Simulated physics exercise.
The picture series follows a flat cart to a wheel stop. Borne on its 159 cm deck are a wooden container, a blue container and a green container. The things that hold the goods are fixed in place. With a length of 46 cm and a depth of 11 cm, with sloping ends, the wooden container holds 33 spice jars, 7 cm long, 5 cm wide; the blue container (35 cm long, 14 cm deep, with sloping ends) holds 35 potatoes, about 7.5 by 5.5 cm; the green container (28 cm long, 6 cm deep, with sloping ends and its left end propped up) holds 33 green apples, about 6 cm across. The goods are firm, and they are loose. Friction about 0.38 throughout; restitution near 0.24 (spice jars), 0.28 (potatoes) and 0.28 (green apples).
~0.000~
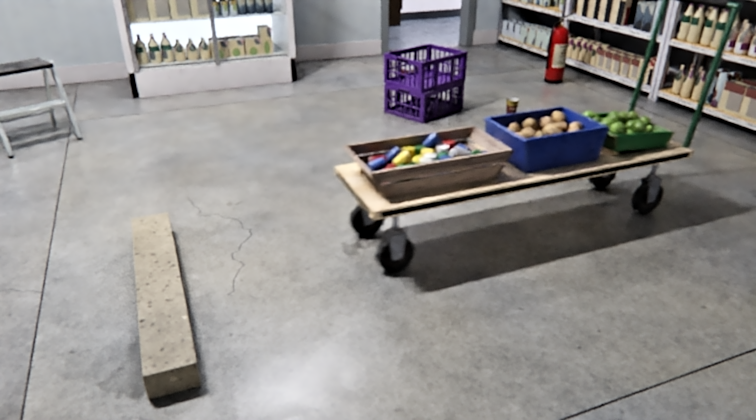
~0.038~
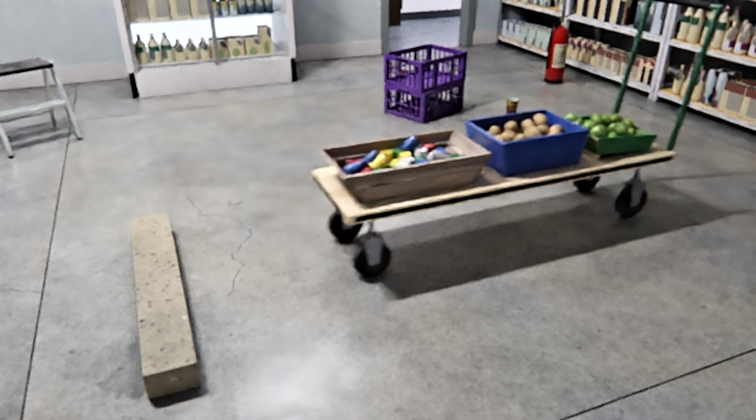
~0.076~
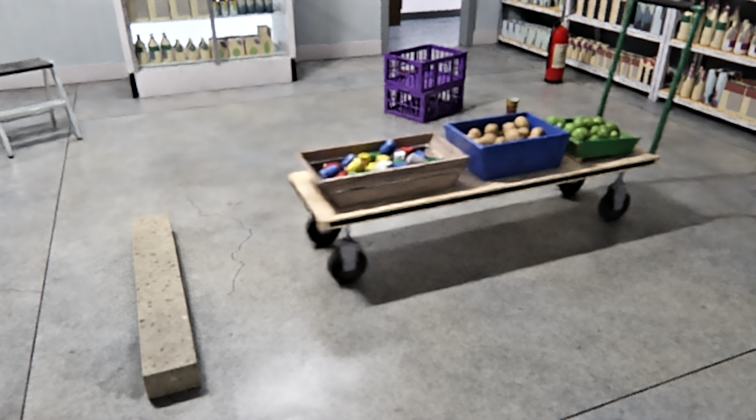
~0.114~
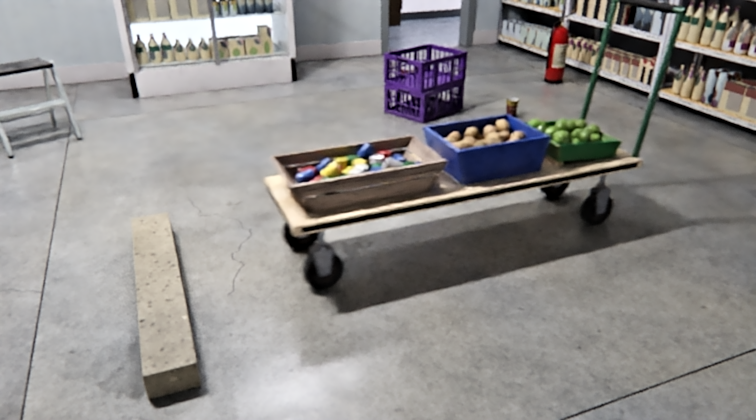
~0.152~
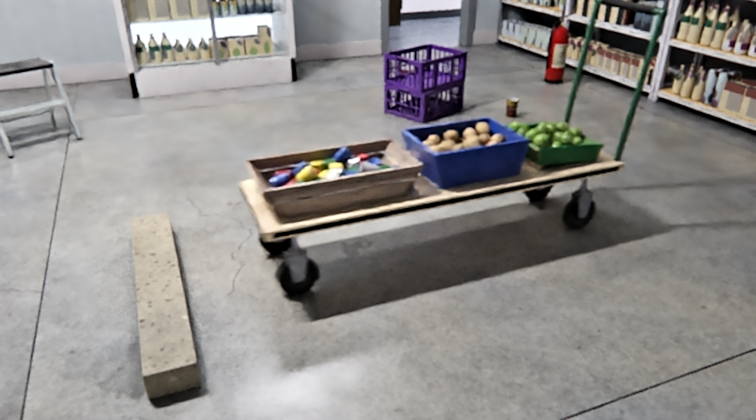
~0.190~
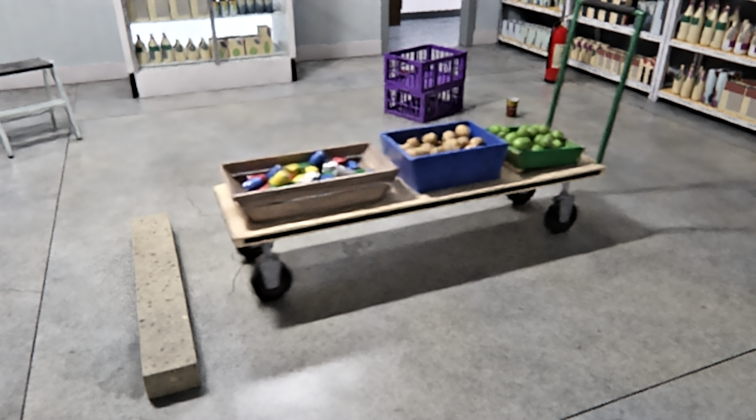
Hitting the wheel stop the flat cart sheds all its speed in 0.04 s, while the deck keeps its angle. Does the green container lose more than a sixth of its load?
Yes, the escaping share goes past a sixth.
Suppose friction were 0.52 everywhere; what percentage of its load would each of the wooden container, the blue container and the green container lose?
In that setup wooden container sheds 20 percent, blue container sheds 10 percent, and green container sheds 20 percent.
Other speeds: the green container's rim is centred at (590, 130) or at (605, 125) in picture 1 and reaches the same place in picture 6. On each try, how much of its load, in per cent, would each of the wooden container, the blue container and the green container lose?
Wooden container: 10 / 10 percent; blue container: 0 / 0 percent; green container: 10 / 20 percent.
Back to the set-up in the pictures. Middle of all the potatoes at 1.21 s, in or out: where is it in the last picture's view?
Near (383, 170) in pixels.
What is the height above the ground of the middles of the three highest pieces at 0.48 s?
Their middles average near 62 cm high.
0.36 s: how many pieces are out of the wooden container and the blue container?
Estimate at that time - wooden container 0, blue container 0, give or take.
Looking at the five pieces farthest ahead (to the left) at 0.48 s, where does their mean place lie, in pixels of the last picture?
The five leading pieces sit around (140, 159) in the last view.
After 0.26 s, contact.
After 0.36 s, wooden container 33 in, 0 out, blue container 35 in, 0 out and green container 29 in, 4 out.
After 0.48 s, wooden container 29 in, 4 out, blue container 35 in, 0 out and green container 26 in, 7 out.
After 0.71 s, wooden container 26 in, 7 out, blue container 34 in, 1 out and green container 24 in, 9 out.
Final count (at 1.21 s), wooden container 26 in, 7 out, blue container 34 in, 1 out and green container 23 in, 10 out. Asked share, 10 of 33, 30 per cent.
